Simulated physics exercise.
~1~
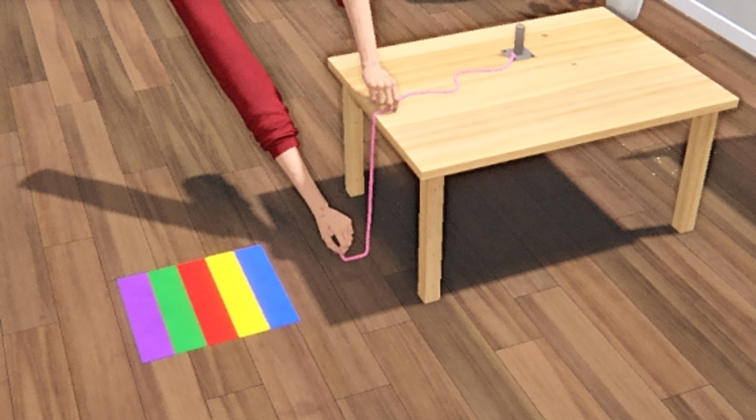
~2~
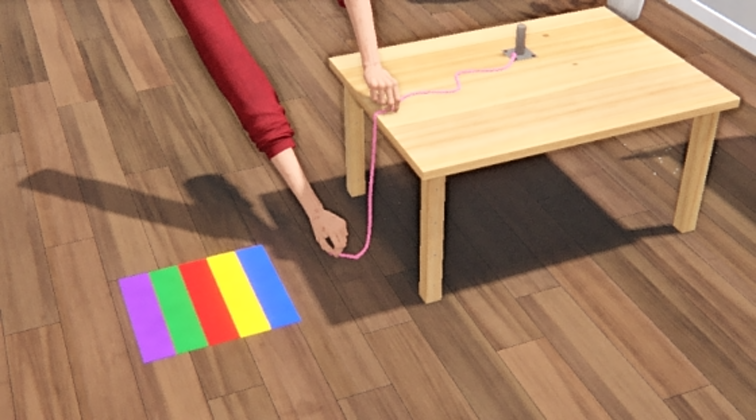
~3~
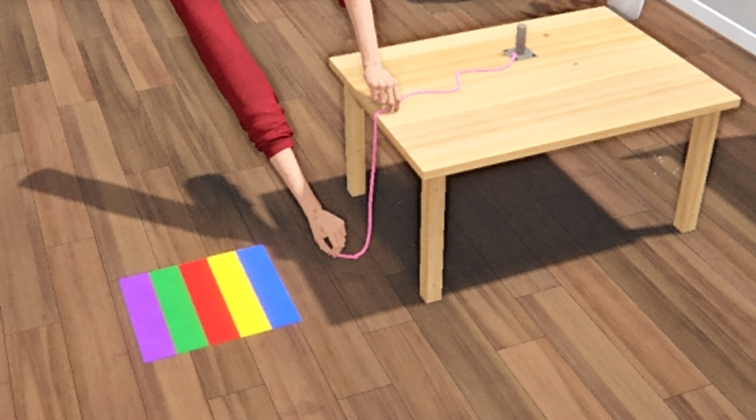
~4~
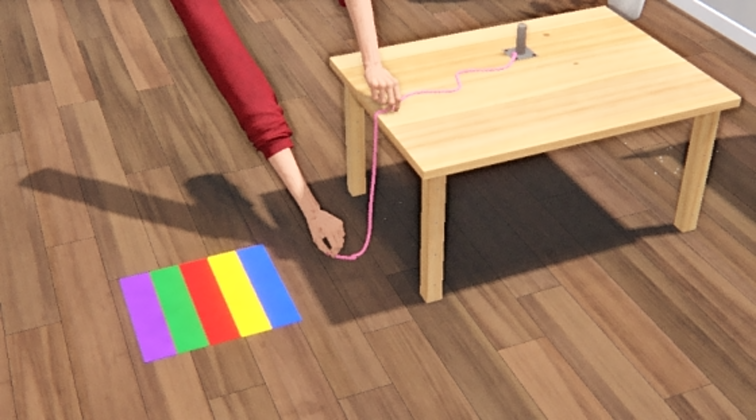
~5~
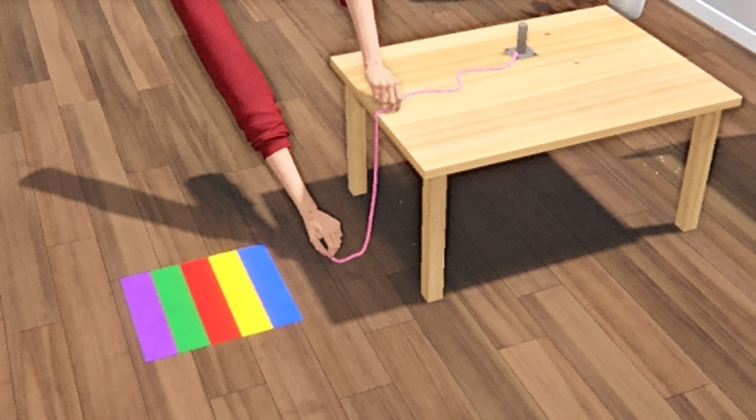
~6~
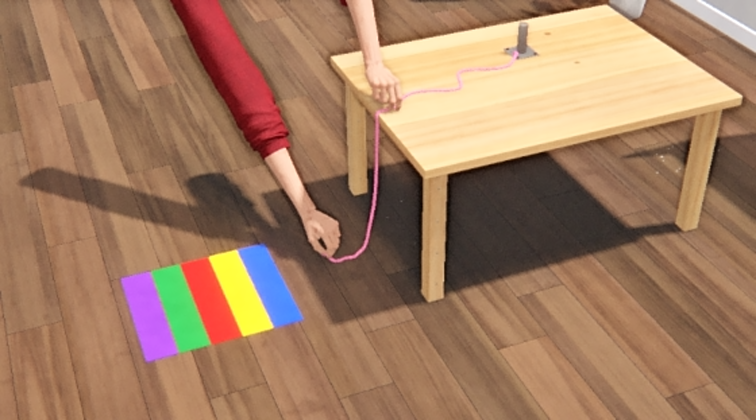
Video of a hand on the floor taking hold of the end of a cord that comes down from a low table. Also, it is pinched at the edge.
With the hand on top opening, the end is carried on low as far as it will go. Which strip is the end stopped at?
Stopped at red.
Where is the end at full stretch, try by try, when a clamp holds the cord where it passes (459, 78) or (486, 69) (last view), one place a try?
(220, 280), then (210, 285).
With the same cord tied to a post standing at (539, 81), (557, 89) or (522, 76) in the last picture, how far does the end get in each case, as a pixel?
About (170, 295), (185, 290) and (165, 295).
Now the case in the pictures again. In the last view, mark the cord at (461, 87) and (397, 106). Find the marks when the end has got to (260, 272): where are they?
(434, 88) and (373, 121), approximately.
Early on, end near (260, 272); over blue.
Midway, end near (223, 281); over yellow.
At the end of the slack, end near (202, 286); over red. The end stops over the red strip.
